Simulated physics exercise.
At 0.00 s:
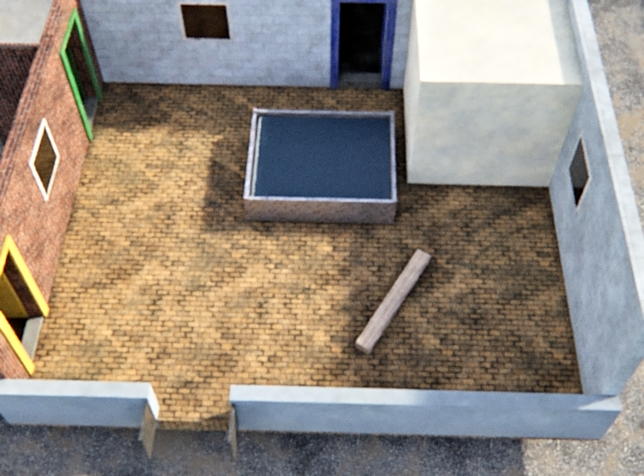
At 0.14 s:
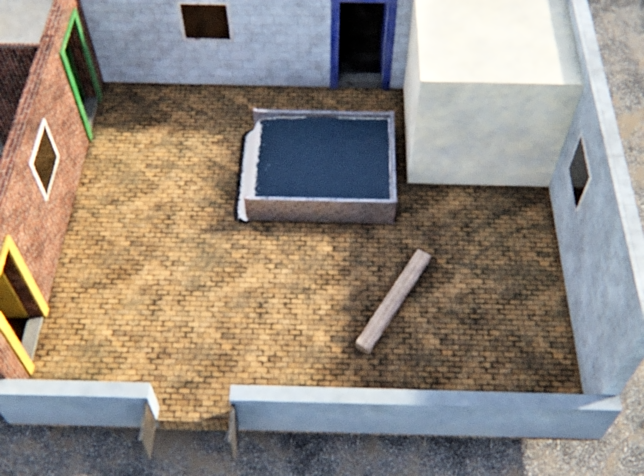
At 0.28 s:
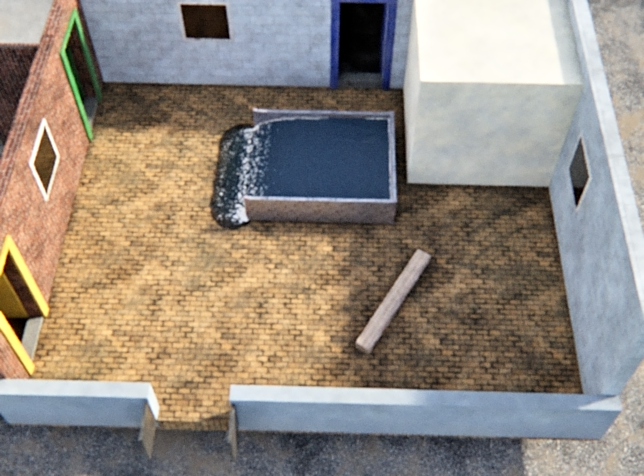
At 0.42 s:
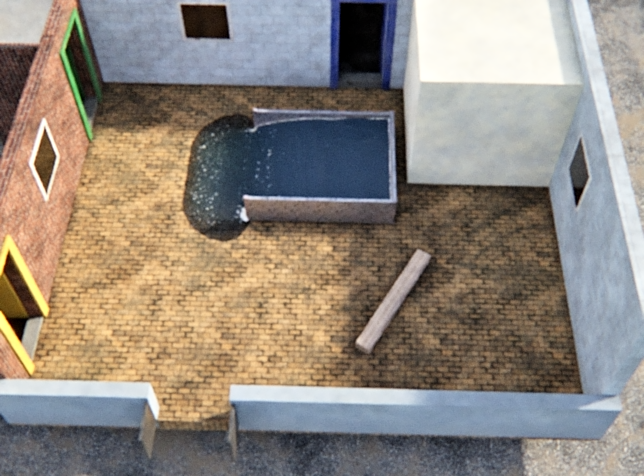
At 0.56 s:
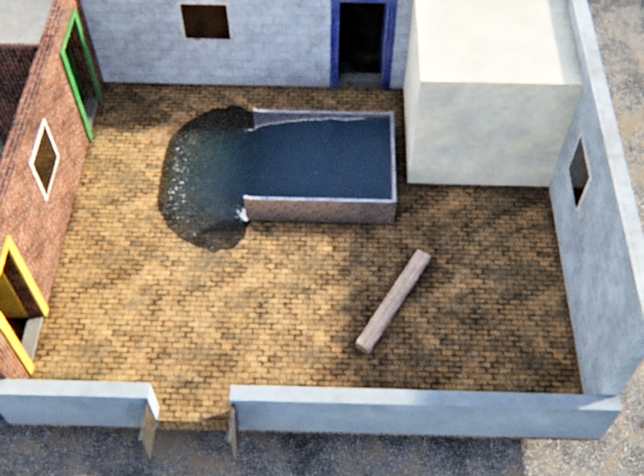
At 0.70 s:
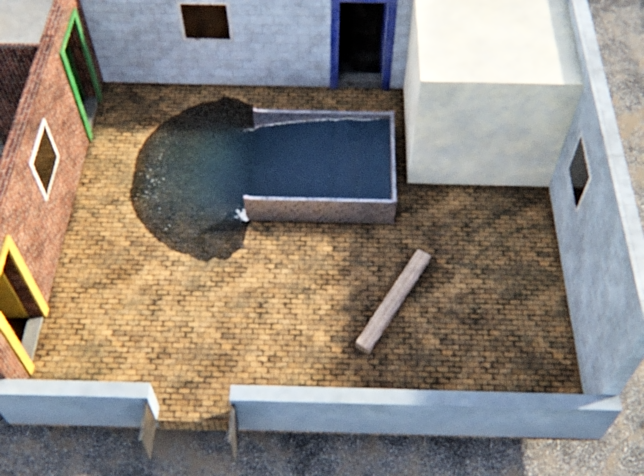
Dark water pouring out of the open left end of a rectangular tank and spreading leftward across a paved, walled yard.
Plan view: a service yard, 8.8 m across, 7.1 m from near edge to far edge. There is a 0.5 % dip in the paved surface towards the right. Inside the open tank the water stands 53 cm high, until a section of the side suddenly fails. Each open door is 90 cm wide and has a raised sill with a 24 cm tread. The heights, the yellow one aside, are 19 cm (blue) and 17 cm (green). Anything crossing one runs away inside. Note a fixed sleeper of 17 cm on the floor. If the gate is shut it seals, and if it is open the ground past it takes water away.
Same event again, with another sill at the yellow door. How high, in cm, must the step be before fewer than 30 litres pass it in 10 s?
About 6.5 cm.
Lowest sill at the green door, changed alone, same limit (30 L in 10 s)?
Green would need about 18 cm on its own.
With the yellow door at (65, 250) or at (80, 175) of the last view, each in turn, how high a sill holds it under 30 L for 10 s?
Around 12.5 and 21 cm respectively.
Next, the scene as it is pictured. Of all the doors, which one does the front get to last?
Final door: Blue.
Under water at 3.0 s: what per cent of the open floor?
Around 35 per cent of the free floor.
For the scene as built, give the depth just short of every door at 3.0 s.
Reading in centimetres: Yellow = 9, blue = 0, green = 26.
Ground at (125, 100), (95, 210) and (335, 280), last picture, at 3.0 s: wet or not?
Taking them in turn, I'd call them touched by the flood, touched by the flood and spared by the flood.
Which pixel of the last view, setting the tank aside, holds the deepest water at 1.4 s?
Near (82, 172).
After 1.4 s water covers 25 % of the floor, deepest (28 cm) near (82, 172); it has not reached the yellow door.
After 3.0 s water covers 35 % of the floor, deepest (32 cm) near (104, 84); 9 cm at the yellow door, 0 litres in over its 5 cm sill.
After 10.0 s water covers 80 % of the floor, deepest (13 cm) near (403, 97); 7 cm at the yellow door, 54 litres in over its 5 cm sill.
At the yellow door as built, the water arrived by 2.4 s and peaked near 10 cm at 6.6 s.
With a sill of 6 cm, 39 litres would have come in within the 10 s; with 8 cm, 16 litres. So under 30 litres takes about 6.5 cm.
